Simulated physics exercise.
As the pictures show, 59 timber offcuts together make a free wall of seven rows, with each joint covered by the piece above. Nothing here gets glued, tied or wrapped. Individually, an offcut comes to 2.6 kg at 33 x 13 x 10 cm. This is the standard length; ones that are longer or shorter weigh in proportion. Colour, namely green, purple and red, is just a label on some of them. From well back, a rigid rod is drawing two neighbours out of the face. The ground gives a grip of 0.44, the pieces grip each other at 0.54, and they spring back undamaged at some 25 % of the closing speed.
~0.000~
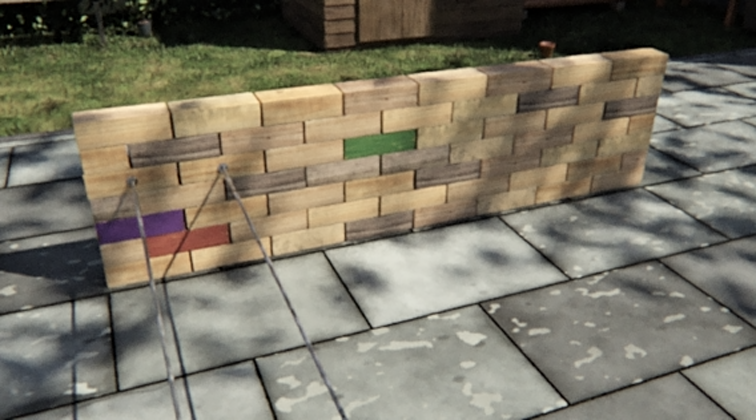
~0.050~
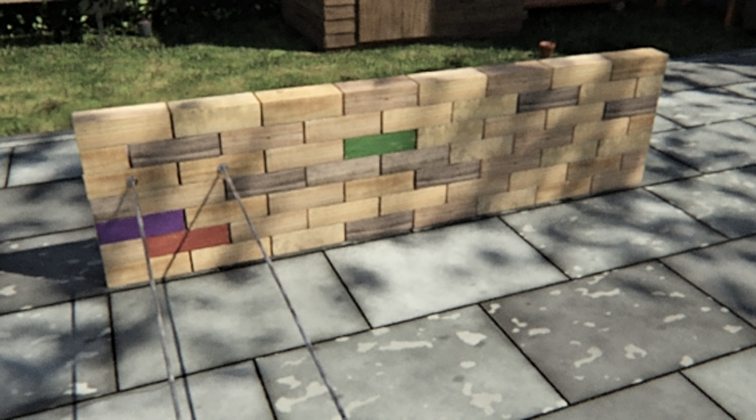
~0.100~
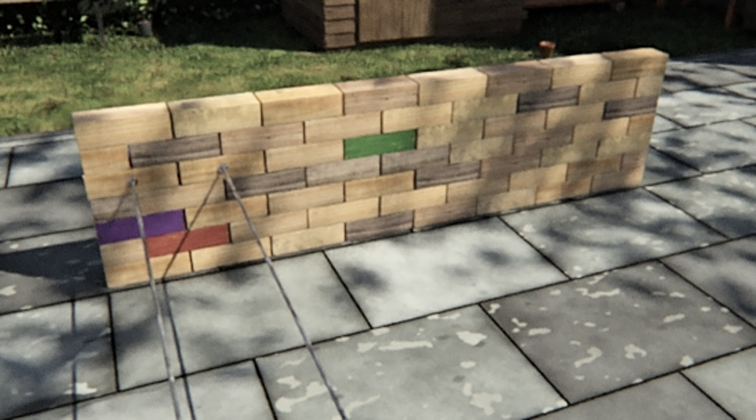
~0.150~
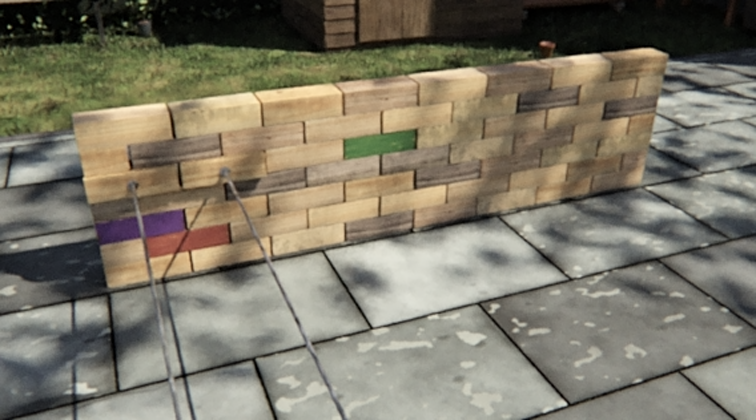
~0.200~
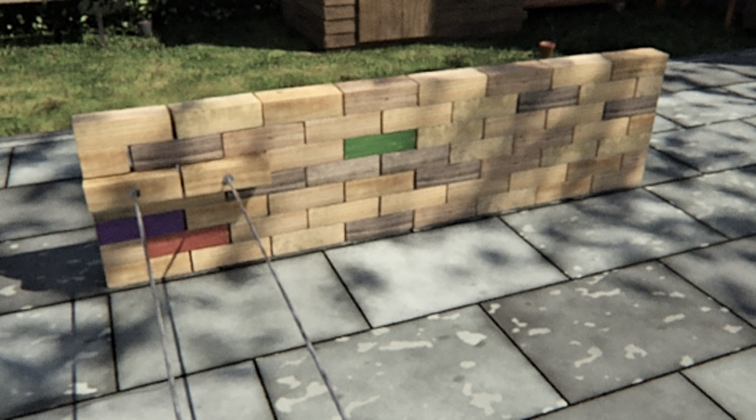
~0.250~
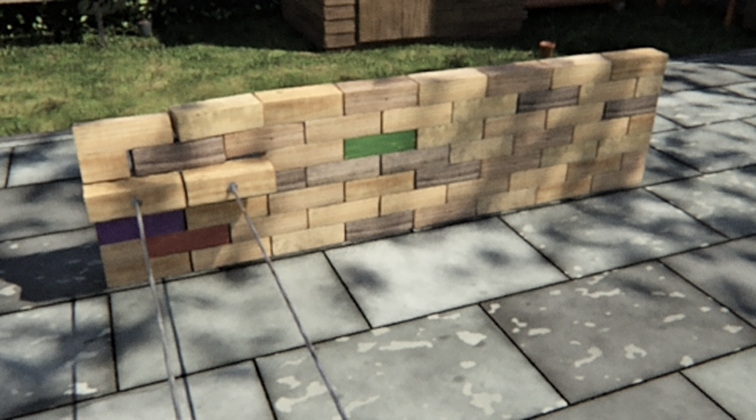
On a paved patio, two rods draw two neighbouring blocks out of a low wall's left side.
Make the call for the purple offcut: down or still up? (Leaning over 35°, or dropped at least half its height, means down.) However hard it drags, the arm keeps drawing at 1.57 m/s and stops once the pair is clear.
My call: Still up.
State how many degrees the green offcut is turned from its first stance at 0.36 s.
Angle from initial pose, roughly 0 deg - estimate.
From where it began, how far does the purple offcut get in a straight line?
I'd put it at near 0 cm.
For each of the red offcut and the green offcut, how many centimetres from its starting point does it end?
The red one ends 0 cm from its start and the green one 0 cm.
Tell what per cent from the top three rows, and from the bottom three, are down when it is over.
Of the top ones 20 percent, of the bottom ones 0 percent.
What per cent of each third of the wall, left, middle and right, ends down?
Left 20 %, middle 0 %, right 0 %.
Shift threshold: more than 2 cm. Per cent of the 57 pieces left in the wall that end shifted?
I make it 5 per cent.
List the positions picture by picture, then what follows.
In the first picture (pixels give the middle of a visible side), pulled offcut (199, 166) not yet moving; purple offcut (141, 227); green offcut (380, 145); red offcut (188, 241); none of the others has stirred.
In the second picture, pulled offcut (199, 166) not yet moving; purple offcut (141, 227).
In the third picture, pulled offcut (199, 166) 3 mm out; purple offcut (141, 227).
In the fourth picture, pulled offcut (200, 170) 38 mm out; purple offcut (141, 227); movement in 3 of them.
In the fifth picture, pulled offcut (203, 177) 11 cm out; purple offcut (141, 228); steepest lean 4°, the offcut at (104, 163); movement in 4 of them.
In the sixth picture, pulled offcut (207, 186) clear of the wall, 19 cm out; purple offcut (141, 228); red offcut (188, 241); green offcut (381, 145); steepest lean 14°, the offcut at (104, 167); movement in 5 of them.
After 0.36 s, 3 of the 57 other offcuts down; purple offcut unmoved.
After 1.10 s, 4 of the 57 other offcuts down; purple offcut unmoved.
In the end (2.0 s), 4 of the 57 other offcuts down; purple offcut unmoved; green offcut unmoved; red offcut unmoved. From the last view, middles, purple offcut near (140, 220), green offcut near (375, 139).
